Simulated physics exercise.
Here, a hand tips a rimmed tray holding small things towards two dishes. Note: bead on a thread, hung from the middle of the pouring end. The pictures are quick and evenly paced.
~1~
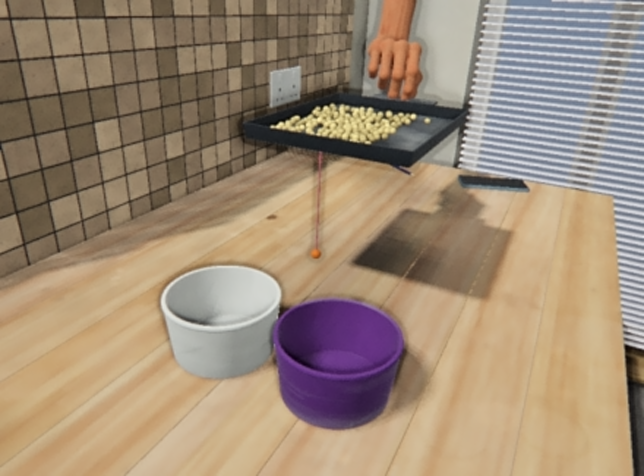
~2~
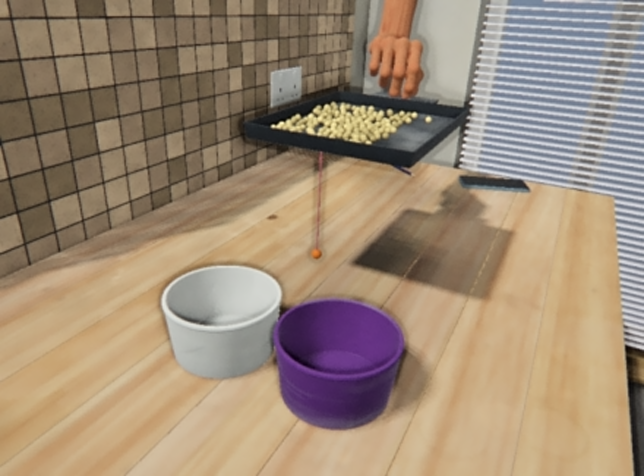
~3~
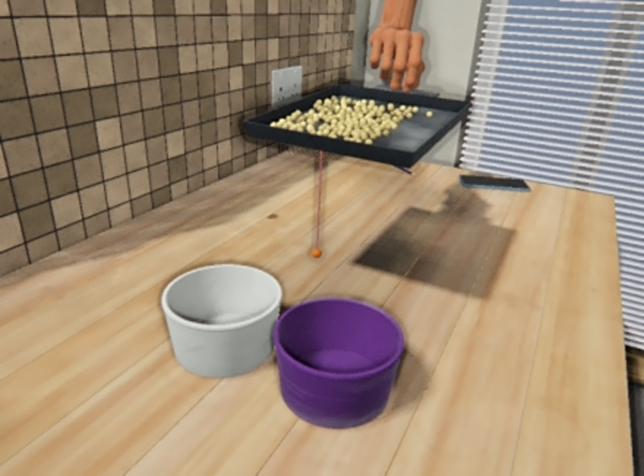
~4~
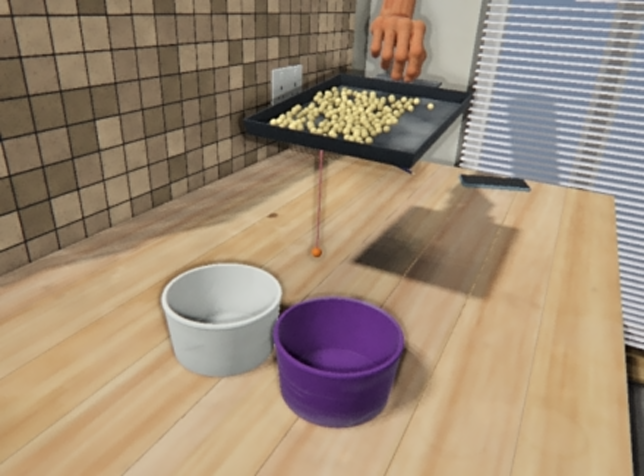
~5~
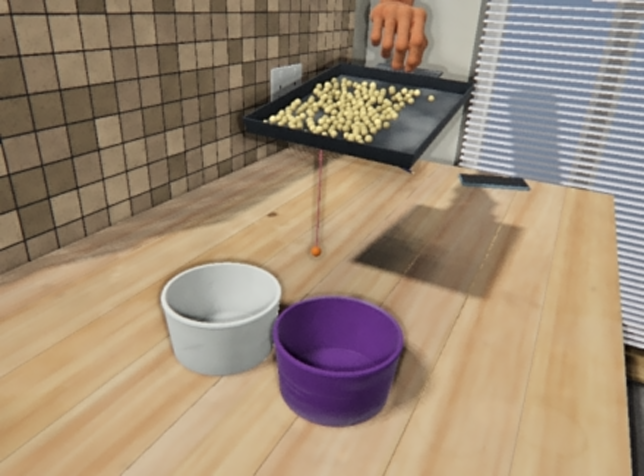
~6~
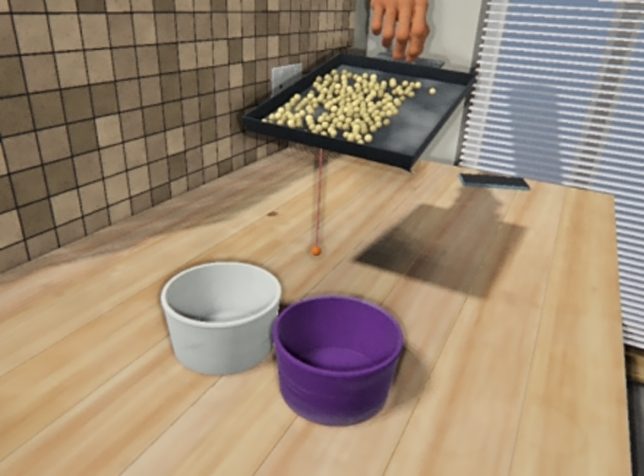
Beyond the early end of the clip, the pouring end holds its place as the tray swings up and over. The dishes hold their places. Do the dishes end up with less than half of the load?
Yes, they get under half.
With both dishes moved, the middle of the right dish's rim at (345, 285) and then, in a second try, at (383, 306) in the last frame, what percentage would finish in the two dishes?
You'd end up with around 80 per cent and then around 90 per cent.
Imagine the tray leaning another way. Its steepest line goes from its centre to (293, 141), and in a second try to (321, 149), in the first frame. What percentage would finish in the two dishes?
First case: 10 %; second case: 40 %.
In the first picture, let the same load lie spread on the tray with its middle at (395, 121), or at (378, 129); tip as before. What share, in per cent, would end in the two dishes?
Roughly 20 and 20 percent, in that order.
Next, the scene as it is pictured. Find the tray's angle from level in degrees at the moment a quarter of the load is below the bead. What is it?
The tilt is near 95° by then.
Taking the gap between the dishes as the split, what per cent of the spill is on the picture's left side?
Estimate: About 10 percent.
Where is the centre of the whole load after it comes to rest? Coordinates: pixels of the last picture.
About (356, 349).
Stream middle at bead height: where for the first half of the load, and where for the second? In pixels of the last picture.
Half one: (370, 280), half two: (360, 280).
Just after the last frame, tray tipped steeply; almost all on the tray; just a few in the right dish.
A moment on, tray tipped right over; roughly a quarter on the tray; about a tenth in the right dish; roughly a quarter outside both; roughly a third in the air.
Further on, tray tipped past a quarter turn; roughly a quarter in the right dish; about a tenth in the left dish; the larger part outside both.
When it is over, tray tipped past a quarter turn; roughly a quarter in the right dish; about a tenth in the left dish; the larger part outside both.
